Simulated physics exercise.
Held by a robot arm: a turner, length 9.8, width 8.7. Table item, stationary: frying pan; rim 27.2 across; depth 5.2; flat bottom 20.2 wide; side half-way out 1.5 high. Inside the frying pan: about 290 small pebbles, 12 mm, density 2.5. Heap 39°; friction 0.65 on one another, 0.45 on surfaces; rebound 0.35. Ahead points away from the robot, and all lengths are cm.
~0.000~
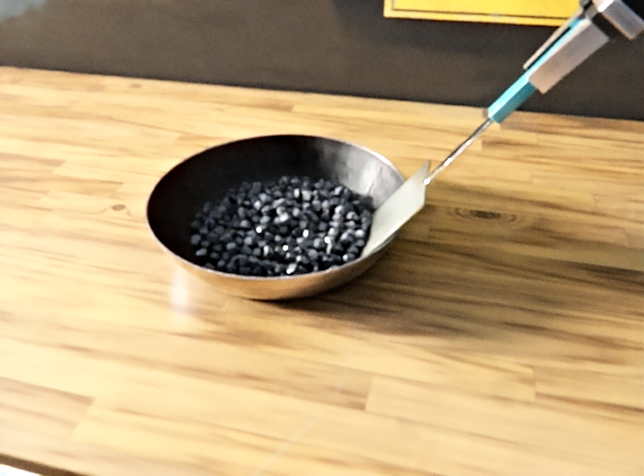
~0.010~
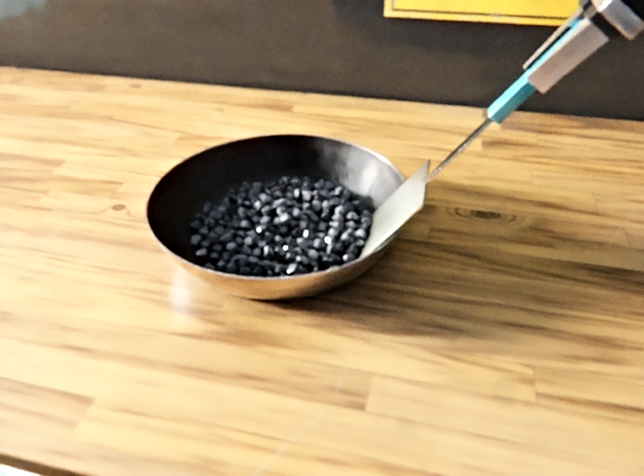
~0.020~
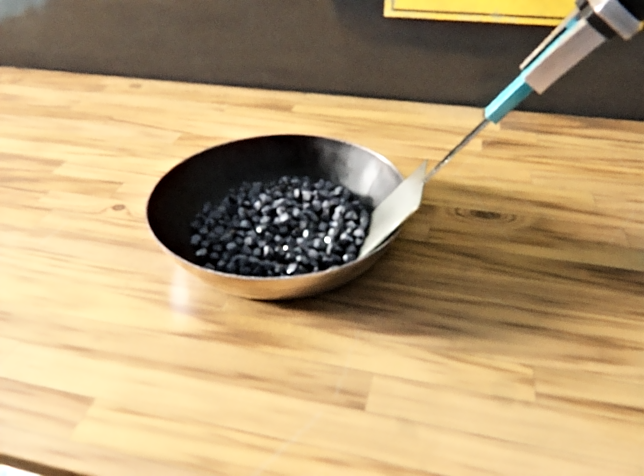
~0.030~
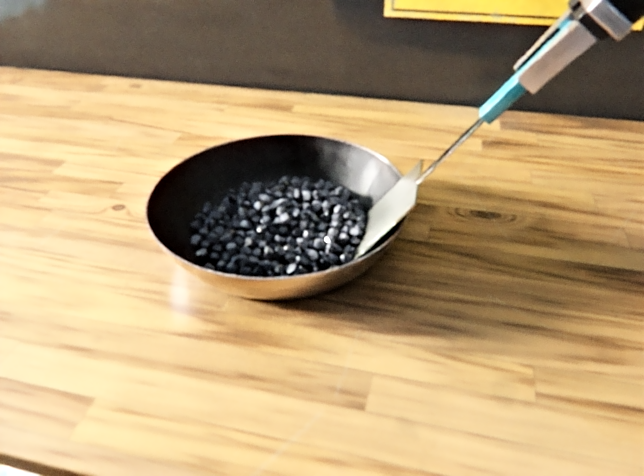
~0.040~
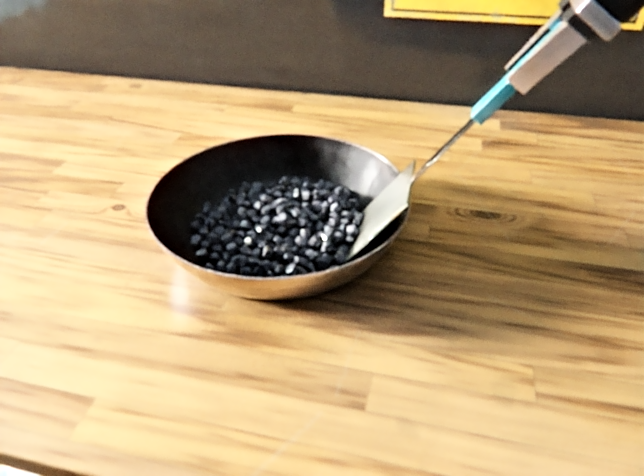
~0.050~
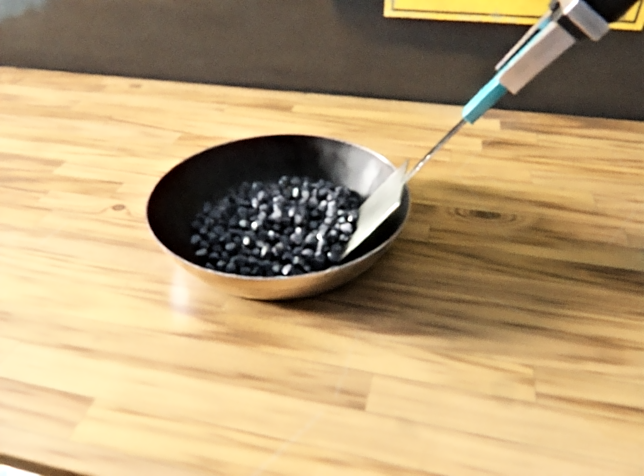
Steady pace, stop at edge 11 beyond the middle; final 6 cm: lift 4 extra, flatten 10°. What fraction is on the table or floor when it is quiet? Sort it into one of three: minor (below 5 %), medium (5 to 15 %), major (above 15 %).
Major, above 15 %.
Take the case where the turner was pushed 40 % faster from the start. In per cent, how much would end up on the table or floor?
Then roughly 25 percent.
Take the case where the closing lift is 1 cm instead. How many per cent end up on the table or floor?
It comes to near 35 percent.
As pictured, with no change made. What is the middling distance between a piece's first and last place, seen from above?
About 8 cm.
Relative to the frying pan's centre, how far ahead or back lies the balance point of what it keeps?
The balance point lies close to 5.0 cm ahead.
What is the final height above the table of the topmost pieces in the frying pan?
Some 5.0 cm above the table.
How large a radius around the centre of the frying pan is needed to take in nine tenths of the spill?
I'd estimate close to 35 centimetres.
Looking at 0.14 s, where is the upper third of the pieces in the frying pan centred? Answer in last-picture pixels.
Roughly pixel (235, 209).
By 0.14 s, sloping 55°, highest piece 4 above the table; 291 in the frying pan.
By 0.23 s, sloping 53°, highest piece 6 above the table; 291 in the frying pan.
By 0.48 s, sloping 45°, highest piece 18 above the table; 215 in the frying pan, 27 on the table or floor, 49 on the blade or in flight.
By 1.53 s, sloping 45°, highest piece 5 above the table; 215 in the frying pan, 76 on the table or floor.
Final count, 215 in the frying pan, 76 on the table or floor. That is 26 % on the table or floor.
